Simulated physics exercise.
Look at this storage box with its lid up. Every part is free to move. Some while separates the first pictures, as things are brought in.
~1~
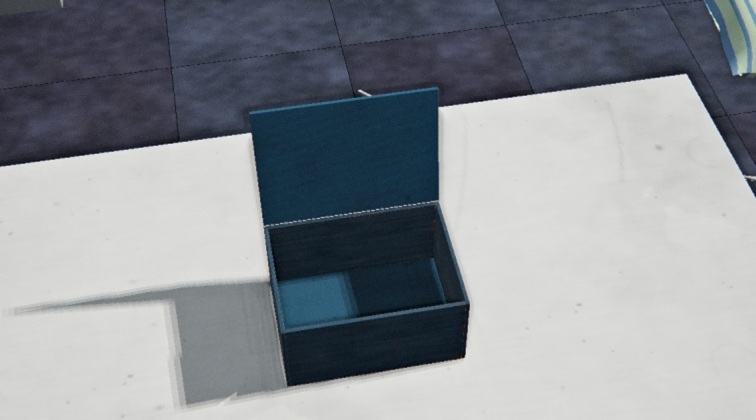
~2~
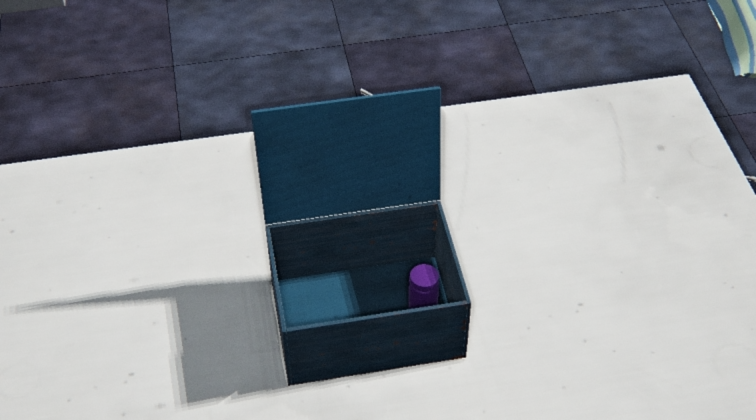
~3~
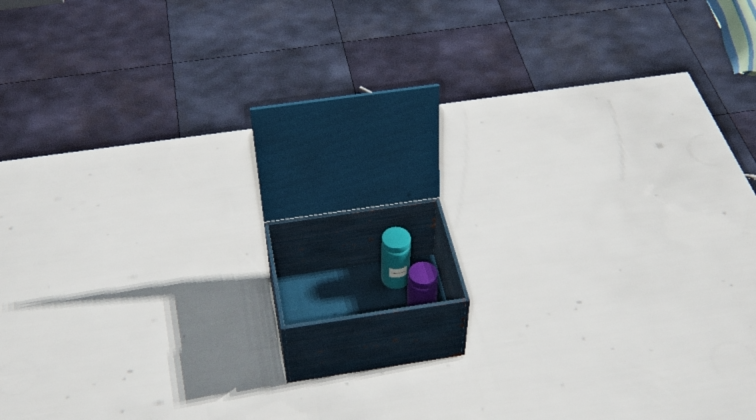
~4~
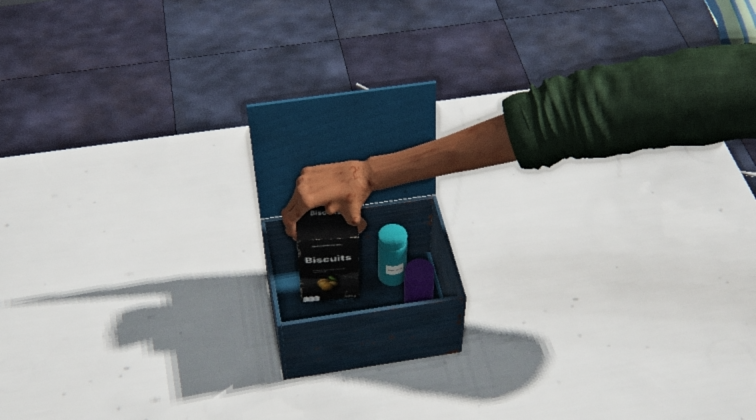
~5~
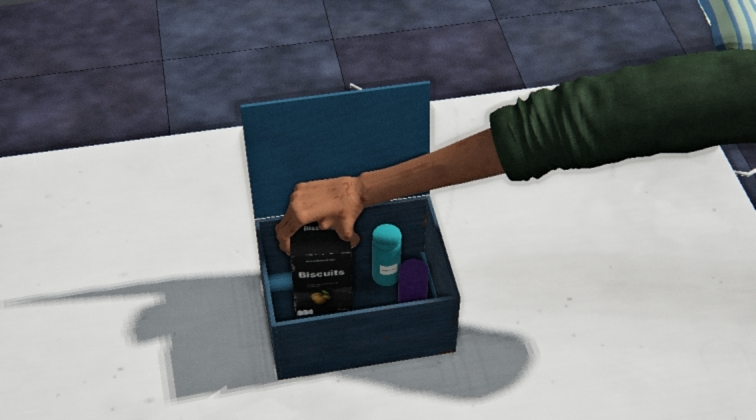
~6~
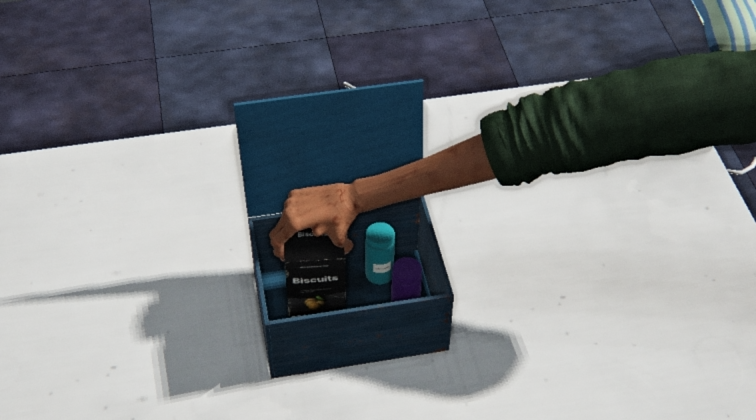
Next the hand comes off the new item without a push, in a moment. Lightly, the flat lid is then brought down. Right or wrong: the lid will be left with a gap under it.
Right.
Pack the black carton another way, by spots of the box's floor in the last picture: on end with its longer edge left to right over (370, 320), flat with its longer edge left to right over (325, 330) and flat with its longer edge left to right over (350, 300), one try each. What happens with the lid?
Lid: First closed, second closed, third open.
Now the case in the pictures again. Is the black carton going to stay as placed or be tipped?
Observation: It keeps the set orientation.
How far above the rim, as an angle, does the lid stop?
I'd say roughly 25 degrees above the rim.
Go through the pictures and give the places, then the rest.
In the first picture, the last thing is not in view yet.
In the second picture, the last thing is not in view yet; purple shaker (424, 296).
In the third picture, the last thing is not in view yet; purple shaker (422, 293).
In the fourth picture, on its way; black carton (328, 251); purple shaker (419, 290).
In the fifth picture, on its way; black carton (321, 266); purple shaker (413, 290).
In the sixth picture, put in, still held; black carton (315, 271); purple shaker (406, 289).
Then, 1.10 s past the last view, lid starting down.
Then, 1.50 s past the last view, lid 66° above the rim.
Then, 1.70 s past the last view, lid 46° above the rim.
Then, 1.80 s past the last view, lid 34° above the rim.
Finally, lid 25° above the rim; all 3 still in place. Final places as the last picture's camera would see them, black carton near (315, 271).
